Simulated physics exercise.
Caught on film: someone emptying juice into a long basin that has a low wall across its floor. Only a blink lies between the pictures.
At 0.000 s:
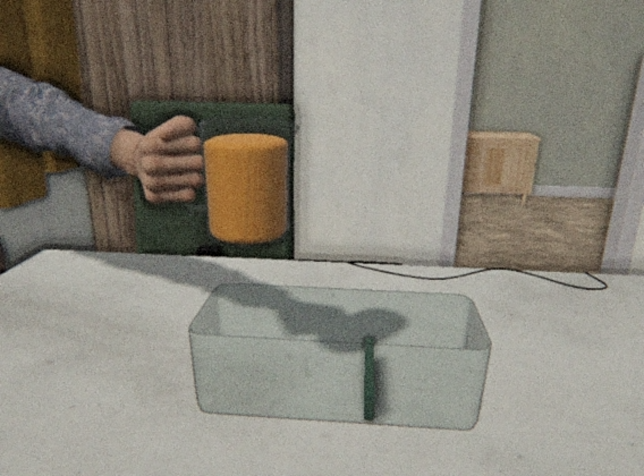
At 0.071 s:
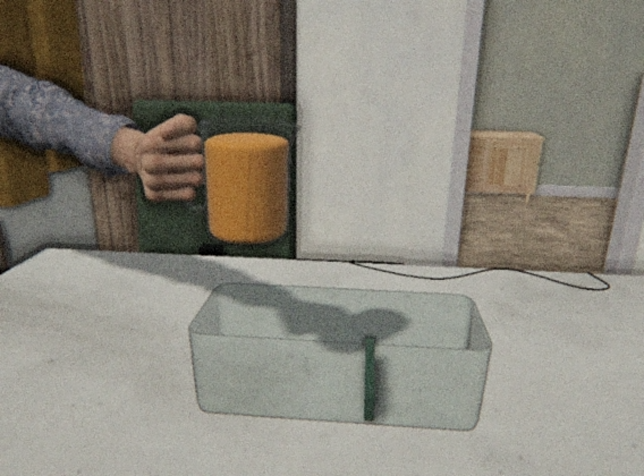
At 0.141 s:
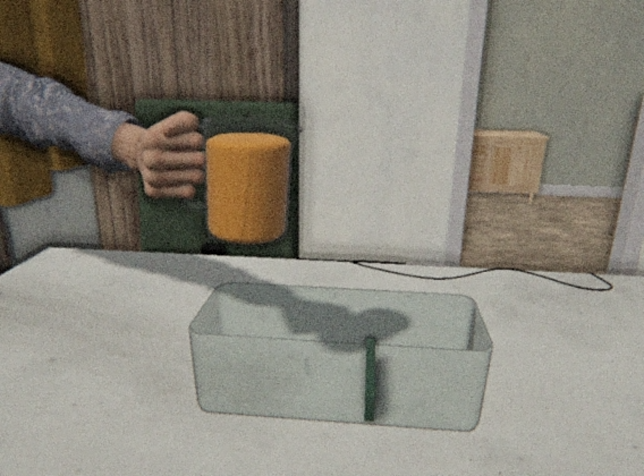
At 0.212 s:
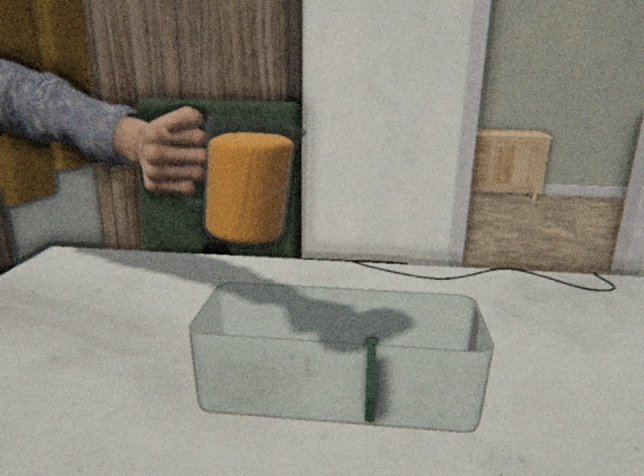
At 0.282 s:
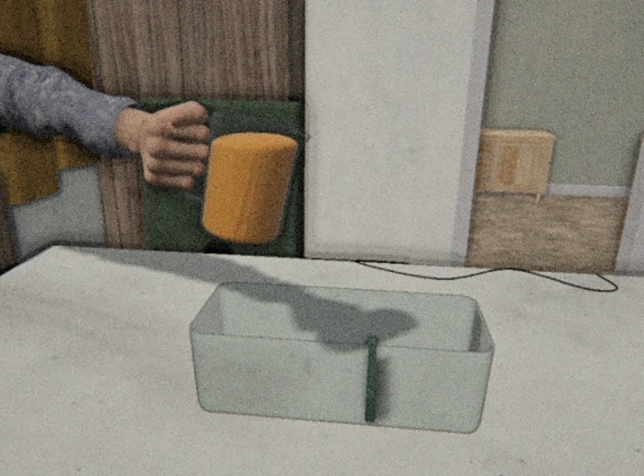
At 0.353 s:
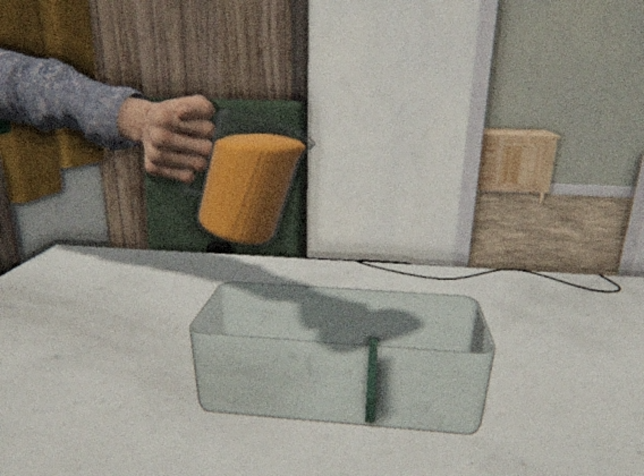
A hand in a grey sleeve holds an orange mug above a long, clear basin with a low green wall across its floor, nearly upright at first, then gradually tilts it a little to the right.
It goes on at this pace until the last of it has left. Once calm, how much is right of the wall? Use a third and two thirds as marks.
In the end between a third and two thirds is right of the wall.
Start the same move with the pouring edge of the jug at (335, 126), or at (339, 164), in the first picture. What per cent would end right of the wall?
About 80 and 75 per cent.
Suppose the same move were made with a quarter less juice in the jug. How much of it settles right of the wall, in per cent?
About 35 per cent.
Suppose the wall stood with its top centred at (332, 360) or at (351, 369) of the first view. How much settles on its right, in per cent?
First some 90, then 65 per cent.
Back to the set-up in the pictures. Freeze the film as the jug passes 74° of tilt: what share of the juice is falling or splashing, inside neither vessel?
Roughly 15 in a hundred.
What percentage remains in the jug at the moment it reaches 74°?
About 75 per cent.
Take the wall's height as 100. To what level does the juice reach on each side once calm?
Left about 30, right about 70.
A moment on, the jug is tipped part way and 77 per cent is still to pour, 1 is left of the wall and 5 right of it.
Next, the jug is tipped right over and 18 per cent is still to pour, 16 is left of the wall and 47 right of it.
Then the jug is tipped right over and 0 per cent is still to pour, 43 is left of the wall and 54 right of it.
Later the jug is tipped right over and 0 per cent is still to pour, 44 is left of the wall and 54 right of it.
Finally, 44 per cent lies left of the wall, 54 right of it and 2 outside.
